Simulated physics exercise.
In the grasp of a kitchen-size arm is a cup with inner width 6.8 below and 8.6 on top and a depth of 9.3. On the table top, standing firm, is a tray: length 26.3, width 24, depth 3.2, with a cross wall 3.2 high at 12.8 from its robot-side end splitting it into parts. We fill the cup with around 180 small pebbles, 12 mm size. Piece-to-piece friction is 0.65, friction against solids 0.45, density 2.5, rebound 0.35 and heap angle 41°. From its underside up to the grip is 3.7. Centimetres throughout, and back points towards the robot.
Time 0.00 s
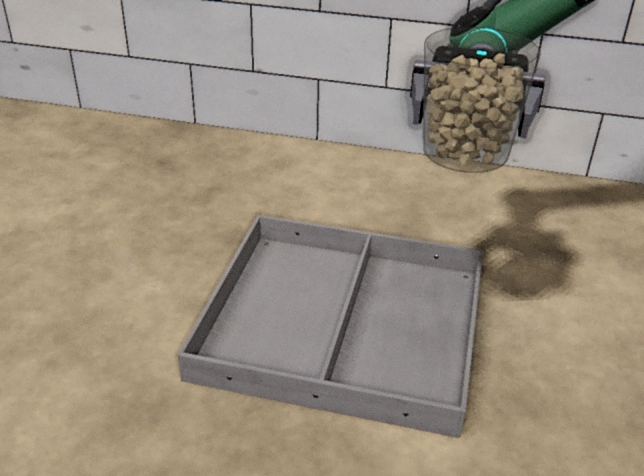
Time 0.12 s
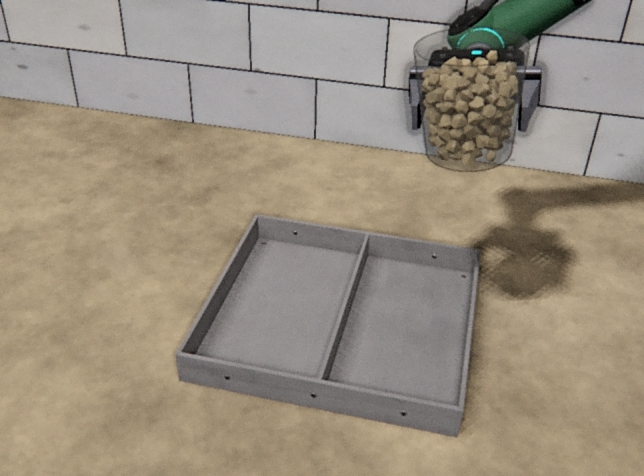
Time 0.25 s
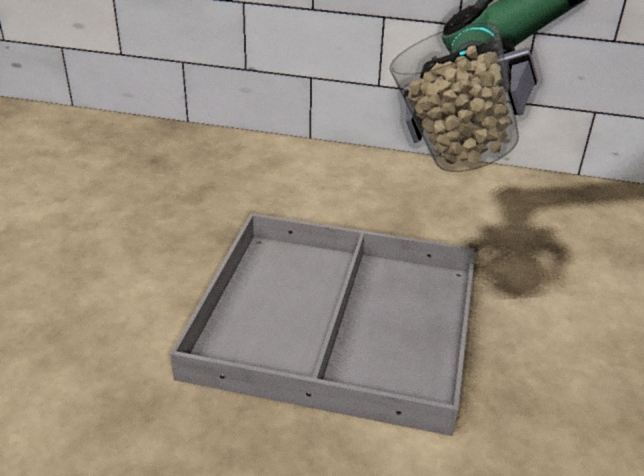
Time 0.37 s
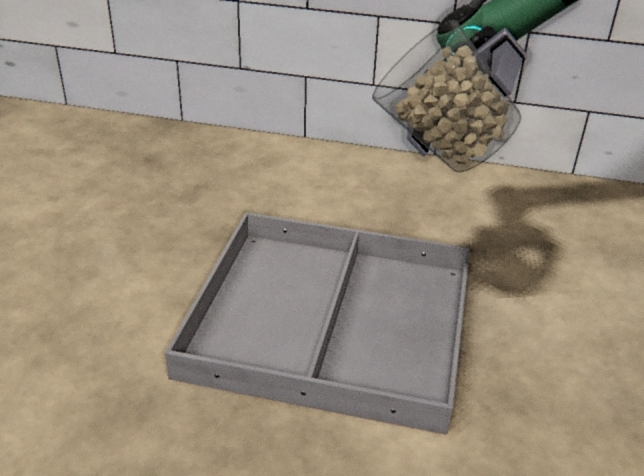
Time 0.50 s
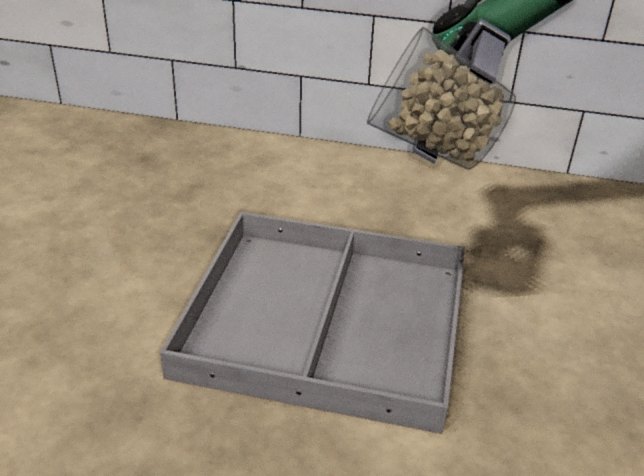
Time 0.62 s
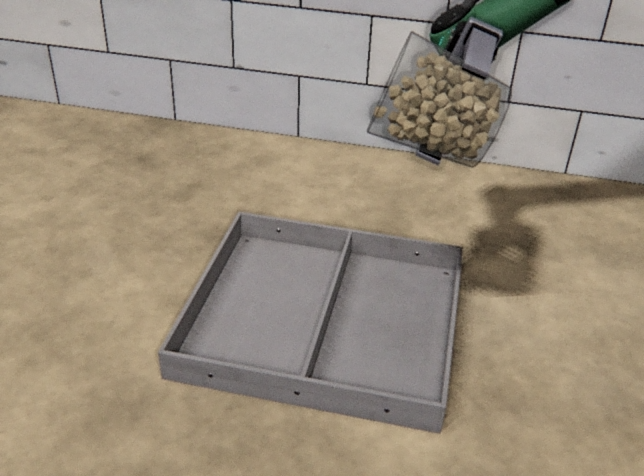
A clear cup packed with tan pebbles hangs from a green robot arm at upper right, seen from above at an angle over a mottled sandy-brown surface backed by a pale block wall. Below it sits an open grey tray split into two sections, with the arm's shadow to its right. The arm steadily tilts the cup leftward, pebbles still inside, while the view drifts slightly right.
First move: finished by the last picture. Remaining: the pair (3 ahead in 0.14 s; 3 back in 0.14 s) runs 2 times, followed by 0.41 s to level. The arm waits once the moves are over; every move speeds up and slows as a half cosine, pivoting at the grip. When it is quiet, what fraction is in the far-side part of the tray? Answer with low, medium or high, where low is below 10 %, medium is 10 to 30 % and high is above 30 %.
Medium.
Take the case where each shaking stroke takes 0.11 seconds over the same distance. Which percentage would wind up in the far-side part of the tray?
It would be some 30 %.
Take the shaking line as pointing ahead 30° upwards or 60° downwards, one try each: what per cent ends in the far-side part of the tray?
15 and 5 %.
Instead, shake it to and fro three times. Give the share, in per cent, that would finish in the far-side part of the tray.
That would give close to 20 percent.
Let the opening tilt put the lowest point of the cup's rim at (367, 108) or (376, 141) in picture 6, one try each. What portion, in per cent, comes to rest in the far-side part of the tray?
Around 0 per cent, then around 45 per cent.
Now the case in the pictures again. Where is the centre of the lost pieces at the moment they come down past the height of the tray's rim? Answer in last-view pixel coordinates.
I'd put it somewhere near (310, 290).
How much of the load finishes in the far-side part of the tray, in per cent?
Estimate: Near 15 %.
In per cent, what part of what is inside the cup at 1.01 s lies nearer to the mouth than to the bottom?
Around 45 per cent of it.
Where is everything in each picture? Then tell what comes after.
The cup middle at (473, 103), level; upper third of the load around (475, 83), from x 435 to 515, top at y 60; 178 in the cup, in the first frame.
The cup middle at (470, 102), tilted 7° forward; upper third of the load around (473, 83), from x 430 to 510, top at y 55, in the second frame.
The cup middle at (461, 102), tilted 25° forward; upper third of the load around (465, 85), from x 415 to 505, top at y 55, in the third frame.
The cup middle at (451, 103), tilted 47° forward; upper third of the load around (456, 82), from x 400 to 500, top at y 55, in the fourth frame.
The cup middle at (444, 105), tilted 65° forward; upper third of the load around (448, 86), from x 395 to 495, top at y 60, in the fifth frame.
The cup middle at (442, 106), tilted 72° forward; upper third of the load around (447, 88), from x 380 to 495, top at y 60; 178 in the cup, in the sixth frame.
After 1.01 s, tilted 72° forward, highest piece 28 above the table; 157 in the cup, 9 in the far-side part, 2 in the robot-side part, 10 in flight or on a rim.
After 1.40 s, tilted 33° forward, highest piece 30 above the table; 146 in the cup, 25 in the far-side part, 7 in the robot-side part.
After 1.79 s, level, highest piece 31 above the table; 146 in the cup, 25 in the far-side part, 7 in the robot-side part.
After 2.84 s, level, highest piece 31 above the table; 146 in the cup, 25 in the far-side part, 7 in the robot-side part.
In the end, 146 in the cup, 25 in the far-side part, 7 in the robot-side part. That is 14 % in the far-side part of the tray.
